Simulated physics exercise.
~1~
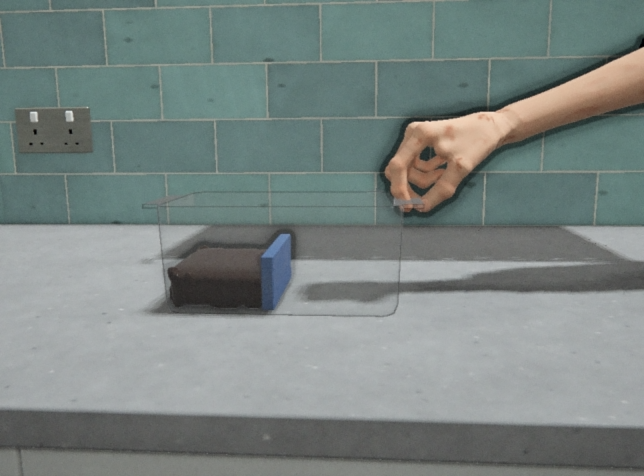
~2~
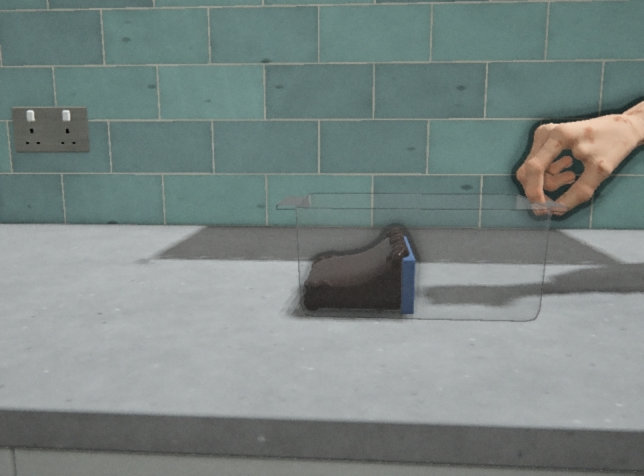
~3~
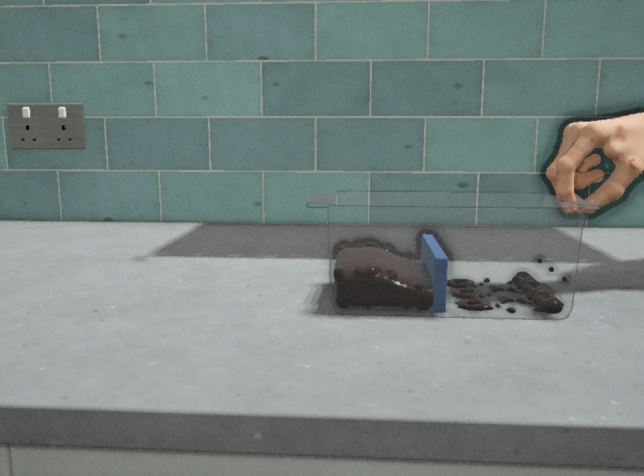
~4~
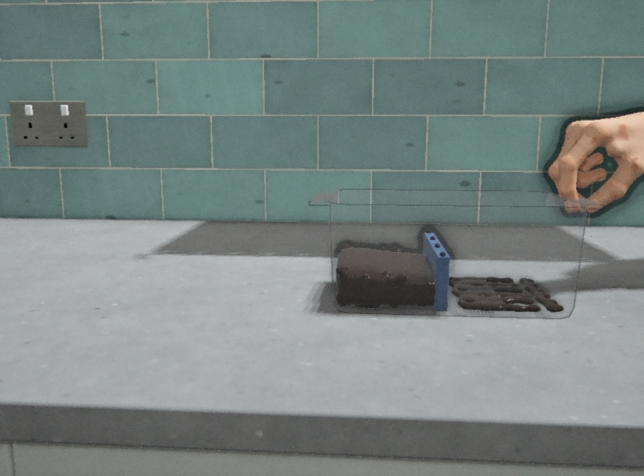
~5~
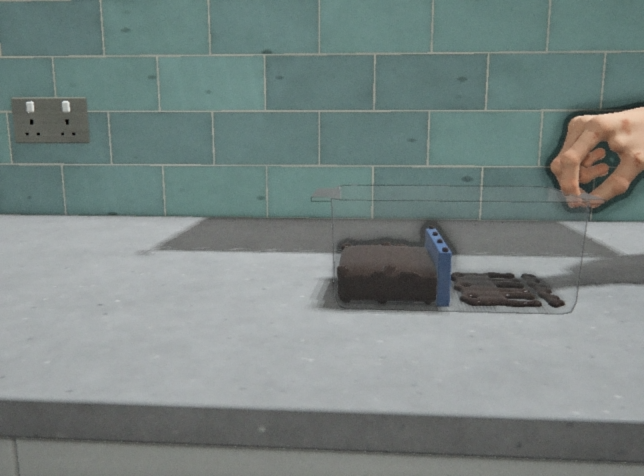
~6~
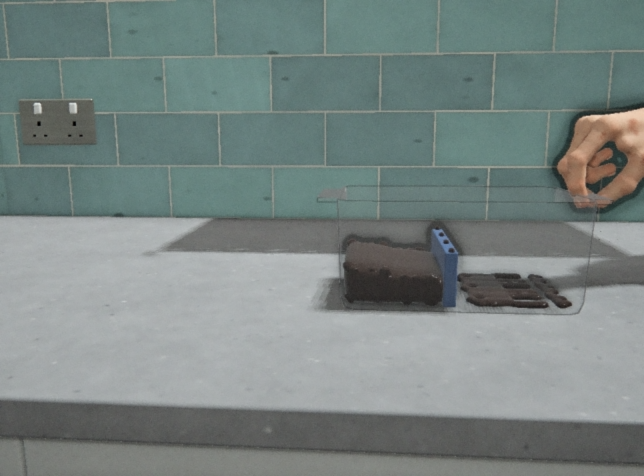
A clear oblong tub, seen from the front by a slightly swaying camera, sits on a grey counter before green tiles and a double socket. Dark brown coffee fills the lower part of its left side, held behind an upright blue wall, while the right side is empty. A hand gripping the right rim pulls the tub to the right, and the coffee heaps up against the wall. As the tub slows and stops, some coffee has reached the right side in scattered blobs. It settles into flat, patchy puddles there, with most still left of the wall and none on the counter.
